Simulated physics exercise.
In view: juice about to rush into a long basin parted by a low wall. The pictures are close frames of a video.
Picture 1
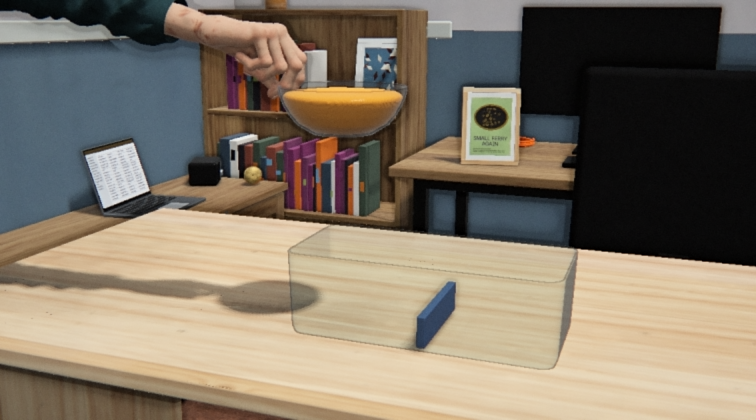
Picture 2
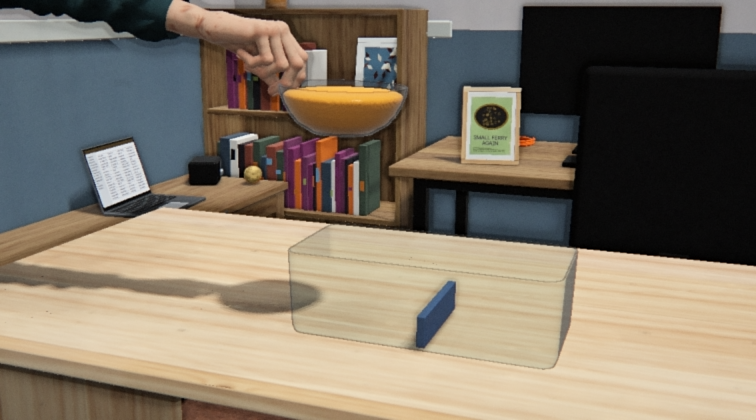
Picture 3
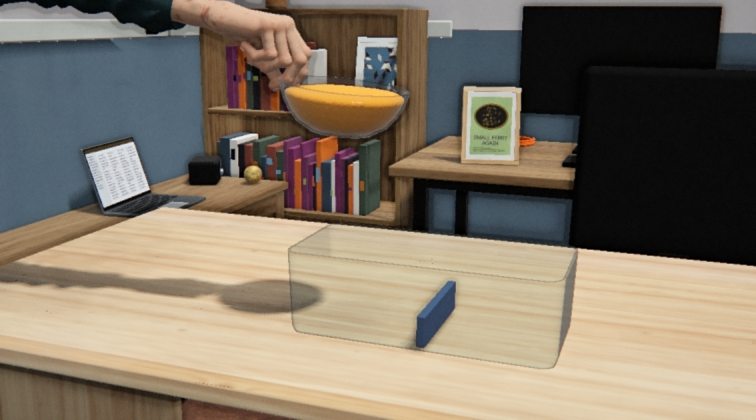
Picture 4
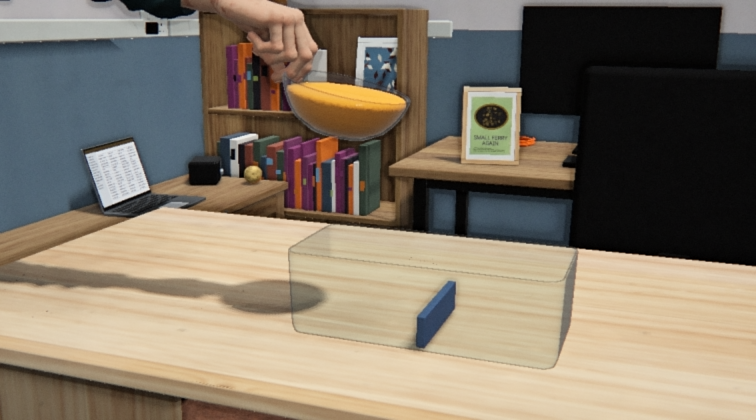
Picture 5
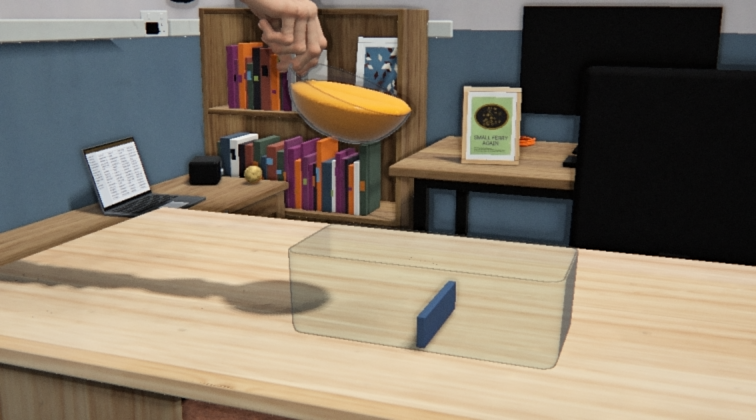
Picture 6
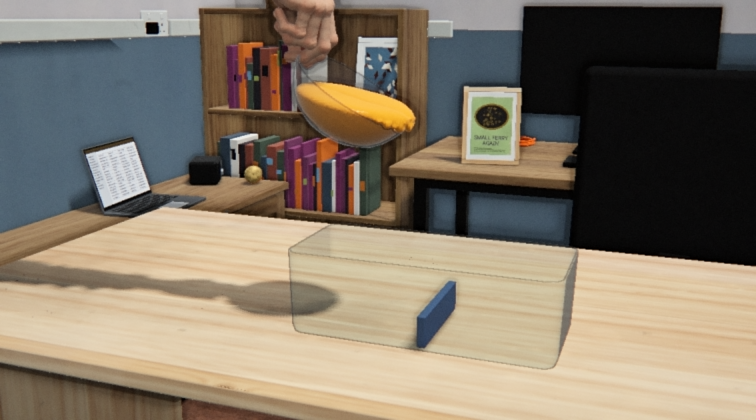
A hand tilts a glass bowl of orange juice rightward above a clear basin on a table.
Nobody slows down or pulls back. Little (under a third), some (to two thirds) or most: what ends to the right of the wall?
The share right of the wall is between a third and two thirds.
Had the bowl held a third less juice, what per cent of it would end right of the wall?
Near 45 %.
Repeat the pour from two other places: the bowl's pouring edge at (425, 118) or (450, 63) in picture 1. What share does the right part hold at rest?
The first gives 70 %, the second 70 %.
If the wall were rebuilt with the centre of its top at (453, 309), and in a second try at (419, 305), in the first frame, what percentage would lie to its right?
Near 35 % and 70 %.
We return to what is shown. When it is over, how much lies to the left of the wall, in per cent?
It comes to 45 per cent or so.
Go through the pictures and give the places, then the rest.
Tilt 0°; pouring edge (403, 90); surface from (290, 92) to (402, 96); the long basin's rim runs from (310, 238) to (571, 266); the wall's top is at (438, 300), in the first frame.
Tilt 1°; pouring edge (404, 91); surface from (291, 90) to (402, 96), in the second frame.
Tilt 6°; pouring edge (405, 97); surface from (292, 87) to (403, 99), in the third frame.
Tilt 13°; pouring edge (406, 105); surface from (295, 84) to (405, 103), in the fourth frame.
Tilt 22°; pouring edge (406, 116); surface from (299, 82) to (402, 107); 2 per cent is over the edge, in the fifth frame.
Tilt 33°; pouring edge (404, 129); surface from (303, 84) to (391, 111); 9 per cent is over the edge, in the sixth frame.
A moment on, the bowl is tipped on its side and 6 per cent is still to pour, 6 is left of the wall and 29 right of it.
Next, the bowl is tipped on its side and 0 per cent is still to pour, 35 is left of the wall and 58 right of it.
Then the bowl is tipped on its side and 0 per cent is still to pour, 40 is left of the wall and 50 right of it.
Later the bowl is tipped on its side and 0 per cent is still to pour, 43 is left of the wall and 53 right of it.
Finally, 44 per cent lies left of the wall, 53 right of it and 3 outside.
